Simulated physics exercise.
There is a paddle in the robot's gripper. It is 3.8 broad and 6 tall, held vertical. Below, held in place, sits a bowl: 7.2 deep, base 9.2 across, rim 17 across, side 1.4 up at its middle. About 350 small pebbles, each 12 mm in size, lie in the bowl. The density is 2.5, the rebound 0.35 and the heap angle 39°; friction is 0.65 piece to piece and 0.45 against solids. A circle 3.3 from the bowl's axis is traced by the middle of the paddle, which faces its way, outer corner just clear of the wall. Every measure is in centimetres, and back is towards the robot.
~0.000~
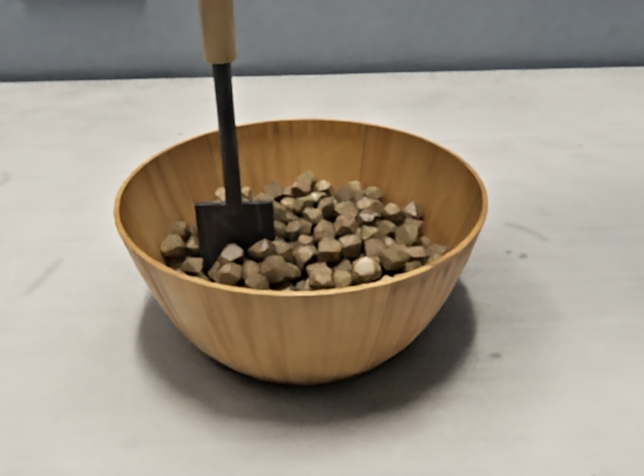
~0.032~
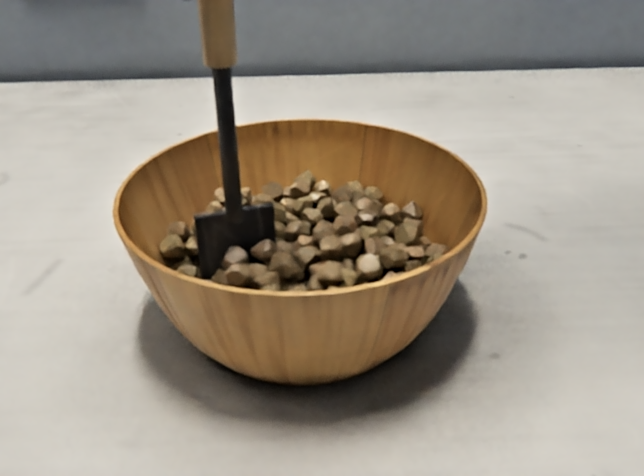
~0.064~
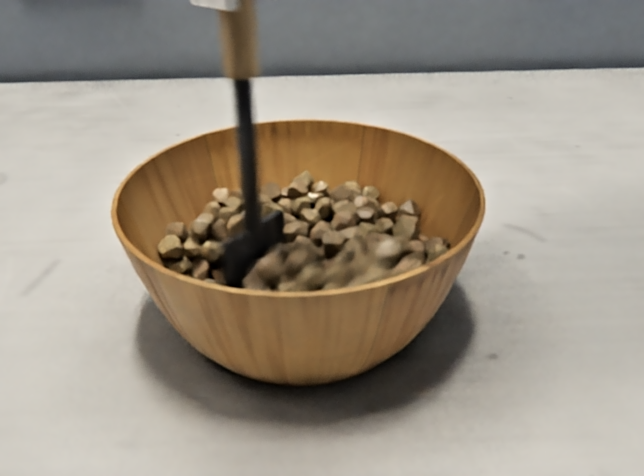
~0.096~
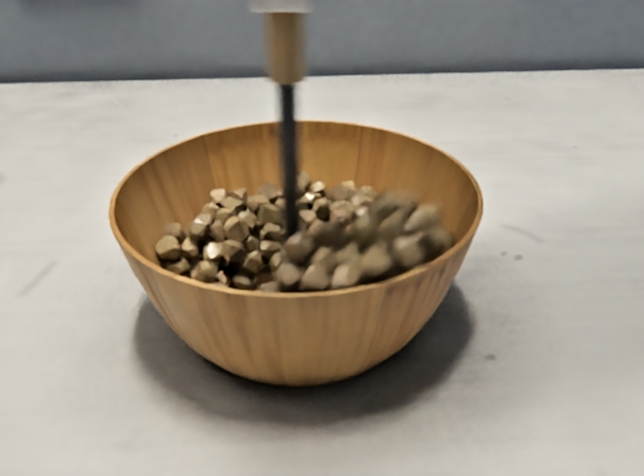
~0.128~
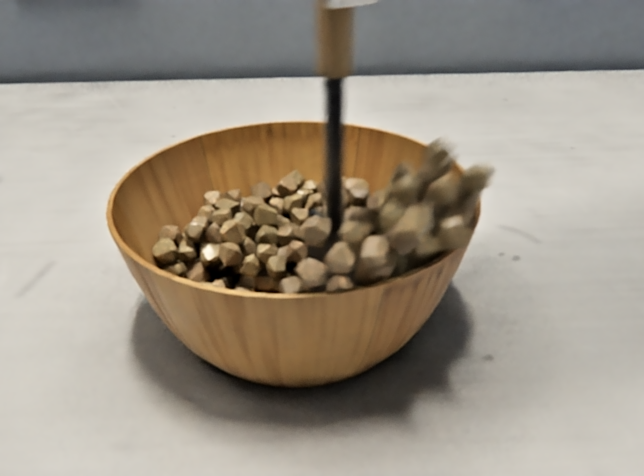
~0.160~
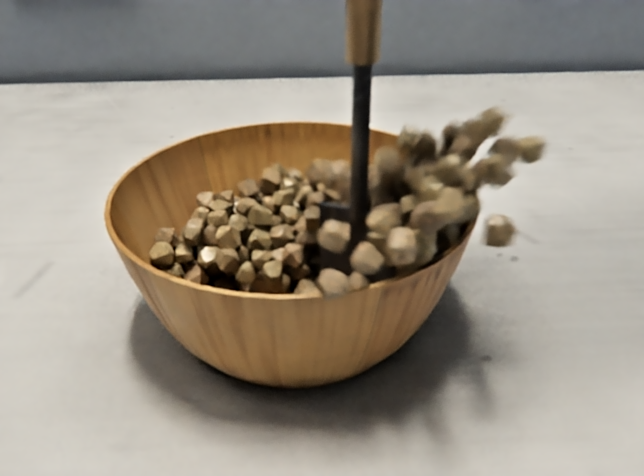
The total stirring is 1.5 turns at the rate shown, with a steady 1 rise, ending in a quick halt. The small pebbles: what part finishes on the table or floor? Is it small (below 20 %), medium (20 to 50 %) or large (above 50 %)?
It is medium.
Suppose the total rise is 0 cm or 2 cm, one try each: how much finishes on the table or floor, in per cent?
I'd say some 30 per cent, and some 30 per cent.
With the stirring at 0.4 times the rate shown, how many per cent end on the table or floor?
That gives about 5 percent.
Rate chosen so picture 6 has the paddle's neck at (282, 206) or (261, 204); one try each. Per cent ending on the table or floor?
So, roughly 5 percent the first time and 5 percent the second.
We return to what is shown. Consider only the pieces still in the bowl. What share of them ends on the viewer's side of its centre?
Around 50 per cent of what the bowl keeps.
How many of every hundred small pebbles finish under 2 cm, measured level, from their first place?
Around 0 in a hundred.
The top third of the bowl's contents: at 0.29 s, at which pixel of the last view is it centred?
Roughly at (225, 154).
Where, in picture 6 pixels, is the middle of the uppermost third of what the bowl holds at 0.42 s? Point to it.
I'd point to about (280, 277).
After 0.29 s, 301° round, highest piece 11 above the table; 289 in the bowl, 7 on the table or floor, 55 in flight or on the tool.
After 0.42 s, 85° round, highest piece 10 above the table; 252 in the bowl, 73 on the table or floor, 26 in flight or on the tool.
After 0.68 s, 180° round, highest piece 6 above the table; 233 in the bowl, 118 on the table or floor.
After 1.38 s, 180° round, highest piece 6 above the table; 233 in the bowl, 118 on the table or floor.
In the end, 233 in the bowl, 118 on the table or floor. That is 34 % on the table or floor.
